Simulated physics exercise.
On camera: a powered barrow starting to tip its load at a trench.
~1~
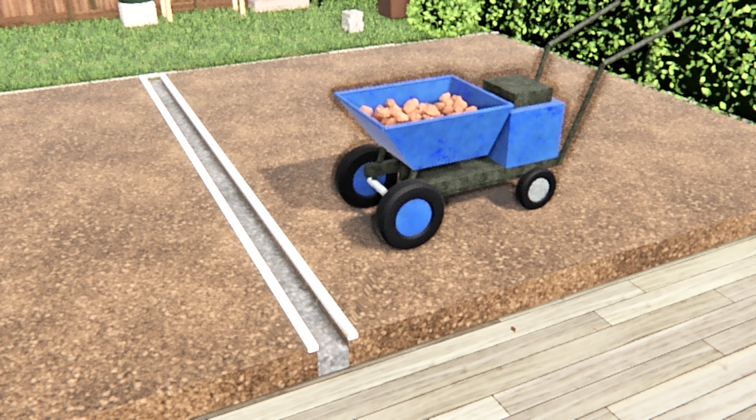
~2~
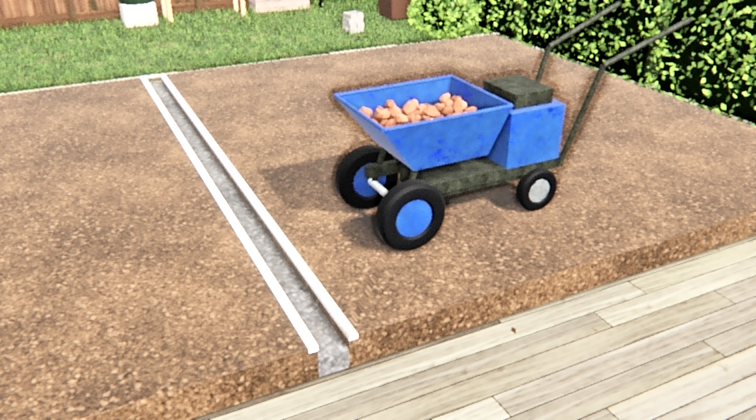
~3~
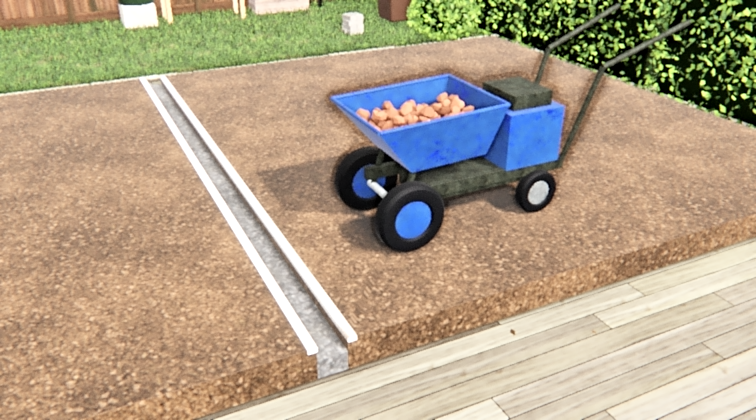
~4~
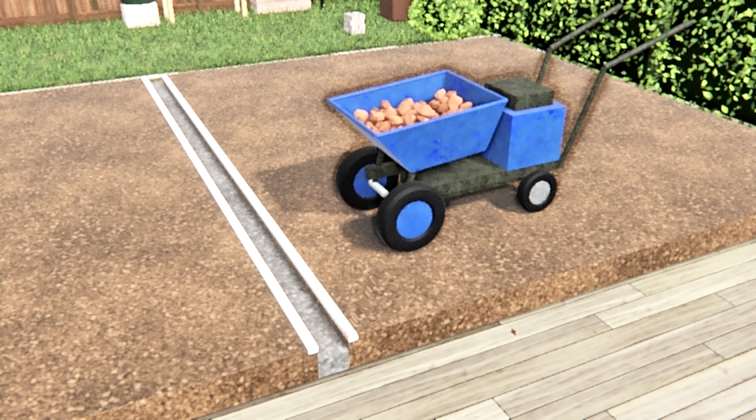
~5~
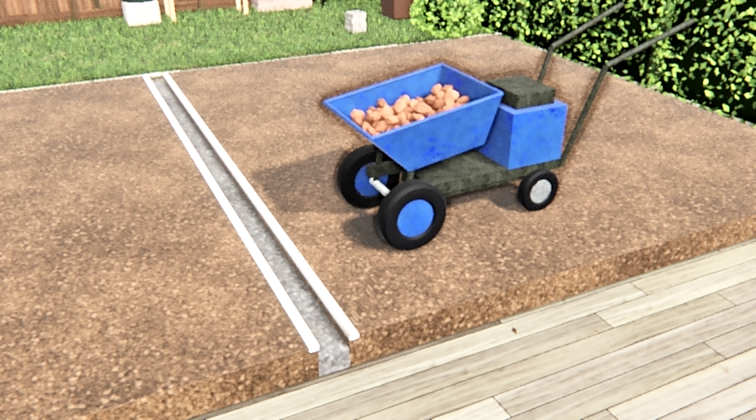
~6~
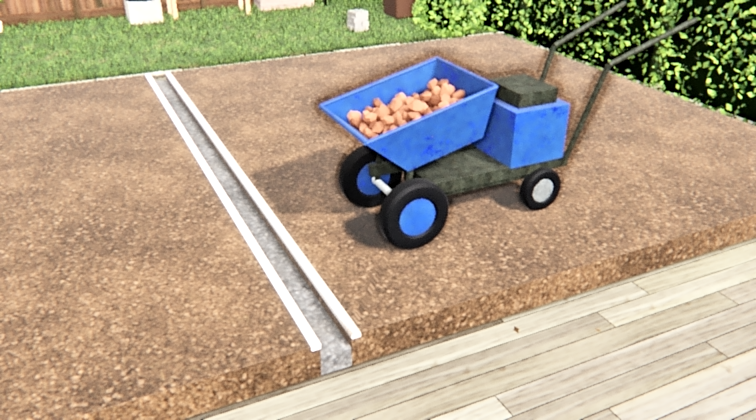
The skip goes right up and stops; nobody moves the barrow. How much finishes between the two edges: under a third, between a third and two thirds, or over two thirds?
In the trench: From one third to two thirds.
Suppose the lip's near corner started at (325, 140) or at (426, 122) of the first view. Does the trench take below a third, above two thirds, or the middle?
The first try: Under a third. The second: Below one third.
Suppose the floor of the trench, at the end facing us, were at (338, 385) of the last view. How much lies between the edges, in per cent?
Roughly 80 in a hundred.
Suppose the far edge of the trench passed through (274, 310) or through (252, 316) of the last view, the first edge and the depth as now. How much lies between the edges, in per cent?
In turn 70 and 80 in a hundred.
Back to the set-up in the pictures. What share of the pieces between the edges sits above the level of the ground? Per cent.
Near 55 %.
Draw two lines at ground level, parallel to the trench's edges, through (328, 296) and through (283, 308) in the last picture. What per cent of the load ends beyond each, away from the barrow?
First some 80, then 20 per cent.
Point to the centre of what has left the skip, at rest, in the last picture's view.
Close to (272, 249).
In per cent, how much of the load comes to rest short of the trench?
Close to 10 per cent.
Soon after the last picture, skip tipped steeply; all in the skip.
A little later, skip tipped right over; most in the skip; a stray few short of the trench; a small part in or heaped over the trench; a stray few beyond it; a stray few falling.
Later still, skip tipped right over; about a quarter in the skip; a small part short of the trench; about half in or heaped over the trench; about a quarter beyond it.
By the end, skip tipped right over; about a quarter in the skip; a small part short of the trench; about half in or heaped over the trench; about a quarter beyond it.
